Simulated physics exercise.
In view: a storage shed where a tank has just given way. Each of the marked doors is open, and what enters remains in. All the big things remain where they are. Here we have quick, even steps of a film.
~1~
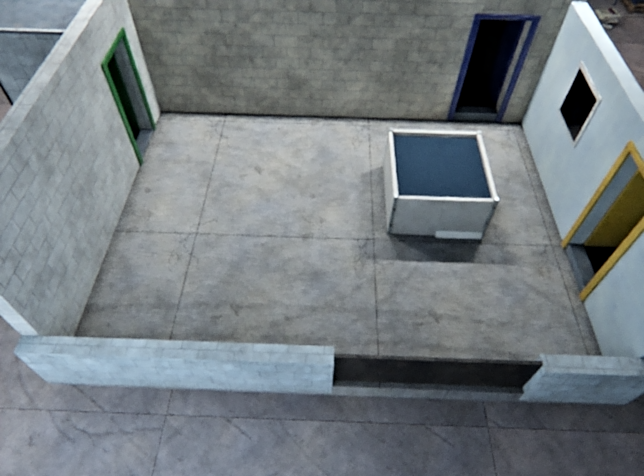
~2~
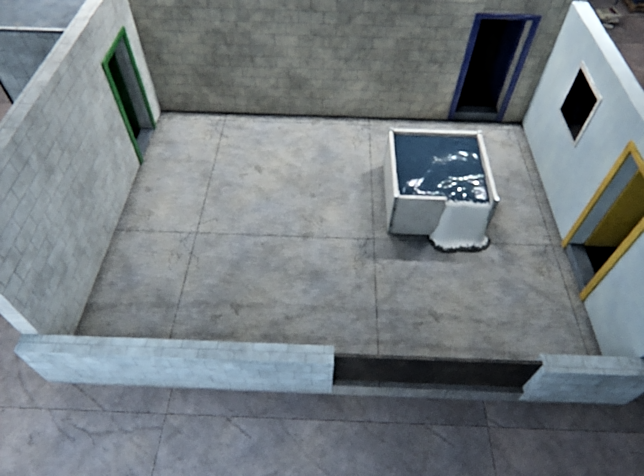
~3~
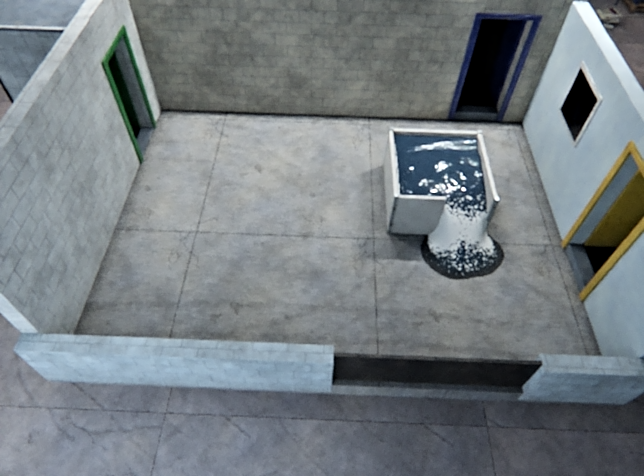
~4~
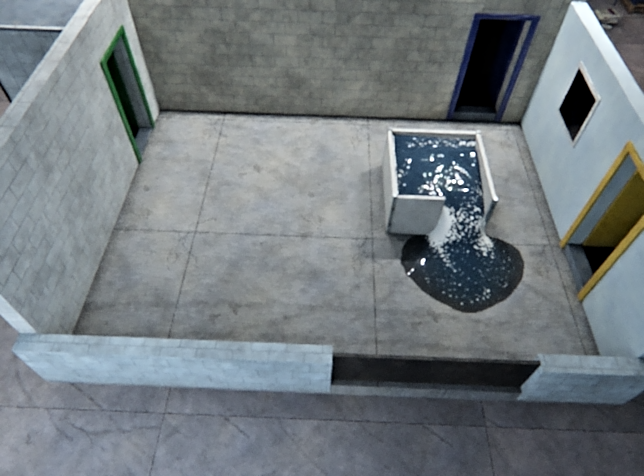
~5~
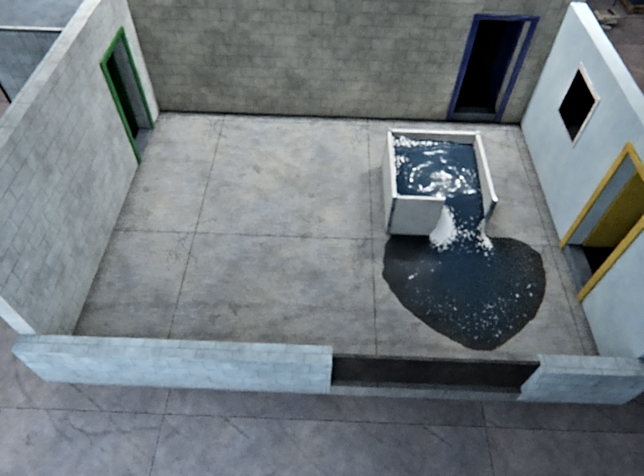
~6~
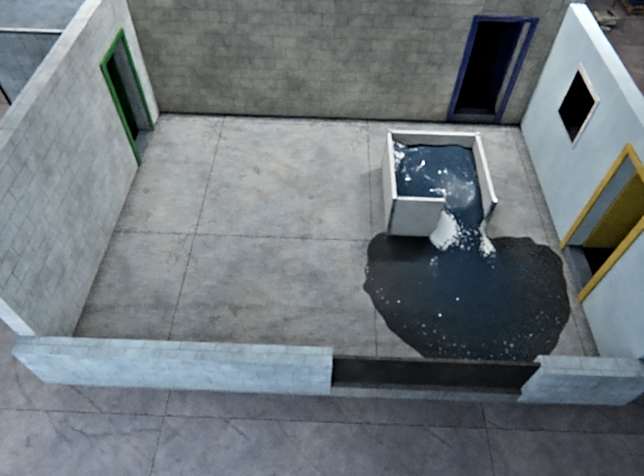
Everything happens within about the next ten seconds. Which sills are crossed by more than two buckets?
The green door sill is not crossed by that much. The yellow door sill is not crossed by that much. The blue door sill is not crossed by that much.
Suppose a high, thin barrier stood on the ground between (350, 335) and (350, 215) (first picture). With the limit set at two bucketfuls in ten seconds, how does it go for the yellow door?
The yellow one keeps below it.
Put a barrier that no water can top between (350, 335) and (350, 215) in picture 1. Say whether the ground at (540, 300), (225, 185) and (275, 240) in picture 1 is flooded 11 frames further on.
Lab note - point 1: Inundated; point 2: Parched; point 3: Parched.
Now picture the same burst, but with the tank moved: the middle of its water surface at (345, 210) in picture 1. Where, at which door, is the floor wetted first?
In my view it is the door marked yellow.
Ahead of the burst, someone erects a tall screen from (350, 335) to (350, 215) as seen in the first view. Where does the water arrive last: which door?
Answer: The one in green.
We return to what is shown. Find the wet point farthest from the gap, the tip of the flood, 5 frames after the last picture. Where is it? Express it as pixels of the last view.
The farthest wet point should be near (308, 369).
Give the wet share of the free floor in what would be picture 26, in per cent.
I'd put it at roughly 45 per cent.
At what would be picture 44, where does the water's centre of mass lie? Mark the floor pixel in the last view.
My reading is close to (378, 253).
A moment on, water covers 20 % of the floor; the green door not reached, the yellow door wet at the sill, nothing in, the blue door not reached.
Next, water covers 25 % of the floor; the green door not reached, the yellow door wet at the sill, nothing in, the blue door not reached.
Then, water covers 45 % of the floor; the green door not reached, the yellow door under two buckets in, the blue door not reached.
Later, water covers 70 % of the floor; the green door wet at the sill, nothing in, the yellow door under two buckets in, the blue door wet at the sill, nothing in.
In the end, water covers 95 % of the floor; the green door wet at the sill, nothing in, the yellow door under two buckets in, the blue door wet at the sill, nothing in.
